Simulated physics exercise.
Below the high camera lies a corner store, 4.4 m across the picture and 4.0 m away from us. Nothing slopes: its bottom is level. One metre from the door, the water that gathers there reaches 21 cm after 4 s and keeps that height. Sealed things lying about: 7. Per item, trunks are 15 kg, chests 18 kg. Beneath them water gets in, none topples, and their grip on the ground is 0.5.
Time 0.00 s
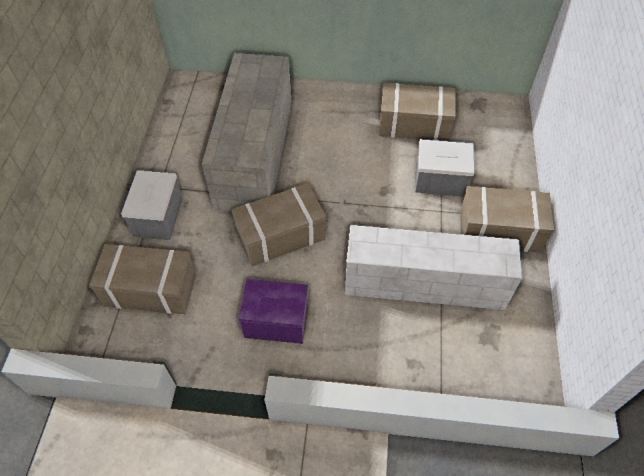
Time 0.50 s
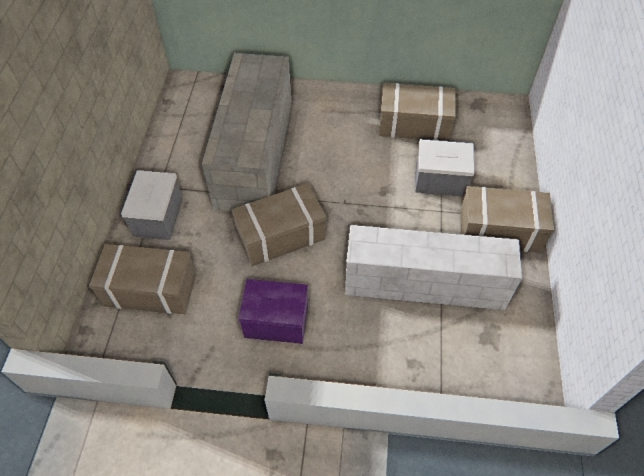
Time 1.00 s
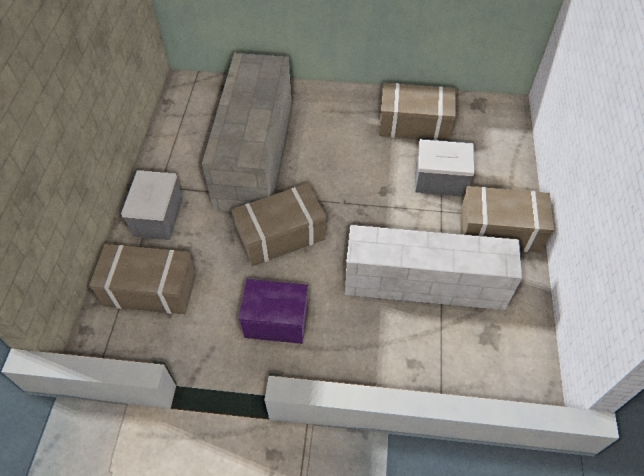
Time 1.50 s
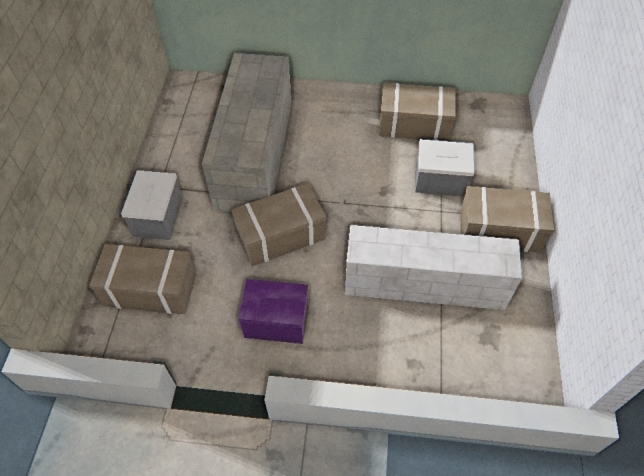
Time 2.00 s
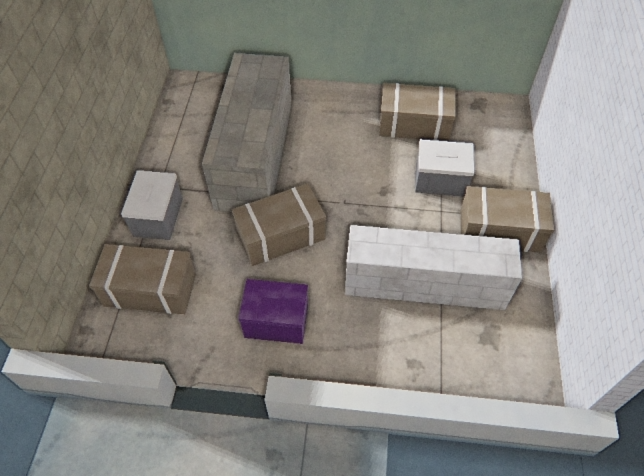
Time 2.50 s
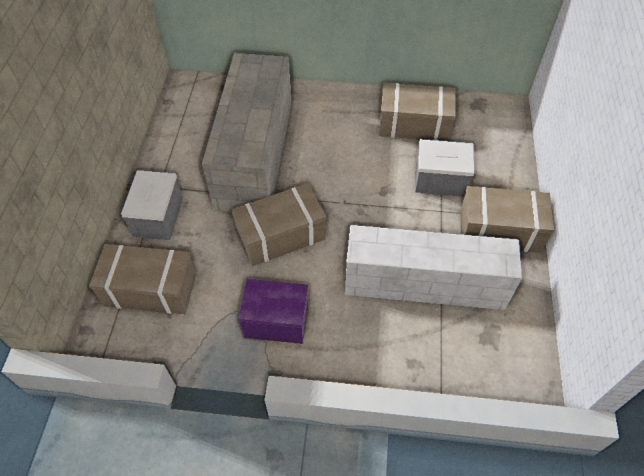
In a corner store seen from above, strapped brown trunks, pale boxes, a purple chest and two long blocks stand still on a dry floor. Water spreads over the ground outside the low front wall, covers the doorway, then creeps just inside toward the purple chest, while none of the objects move.
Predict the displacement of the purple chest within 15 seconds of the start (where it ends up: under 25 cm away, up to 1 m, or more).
It will scoot partway, short of a metre.
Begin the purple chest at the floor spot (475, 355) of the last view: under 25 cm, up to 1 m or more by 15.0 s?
By then it keeps its spot.
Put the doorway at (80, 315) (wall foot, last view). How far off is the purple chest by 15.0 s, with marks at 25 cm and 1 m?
With that change, the purple chest travels a long distance.
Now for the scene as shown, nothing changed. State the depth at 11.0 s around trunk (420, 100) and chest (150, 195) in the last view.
Depth approx. 5 cm / 10 cm.
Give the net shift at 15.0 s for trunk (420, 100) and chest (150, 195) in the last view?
They sit 60 cm and 200 cm away, in the order given.
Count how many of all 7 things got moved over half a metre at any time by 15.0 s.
By my count, 4.
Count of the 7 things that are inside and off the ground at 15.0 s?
At that time the total is 6.
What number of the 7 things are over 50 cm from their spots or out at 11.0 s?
I make it 2 by then.
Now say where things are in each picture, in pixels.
The first frame shows the purple chest at (274, 302) rests on the ground; water covers 0.0 m2; 0 of 7 have shifted.
The second frame shows the purple chest at (274, 302) rests on the ground; 0.0 m2 under water; 0 of 7 have shifted.
The third frame shows the purple chest at (274, 302), on the bottom; 0.0 m2 under water; 0 of 7 have shifted.
The fourth frame shows the purple chest at (274, 302) rests on the ground; 0.0 m2 under water; 0 of 7 have shifted.
The fifth frame shows the purple chest at (274, 302), on the bottom; 0.0 m2 under water; 0 of 7 have shifted.
The sixth frame shows the purple chest at (274, 302) rests on the ground; 0.4 m2 under water; 0 of 7 have shifted.
After 3.5 s the purple chest is near (274, 299), 0.0 m from its start, aground; 0 afloat.
After 6.8 s the purple chest is near (319, 241), 0.7 m from its start, aground; 1 afloat.
After 11.0 s the purple chest is near (319, 240), 0.7 m from its start, afloat; 3 afloat.
After 15.0 s the purple chest is near (319, 239), 0.7 m from its start, afloat; 6 afloat.
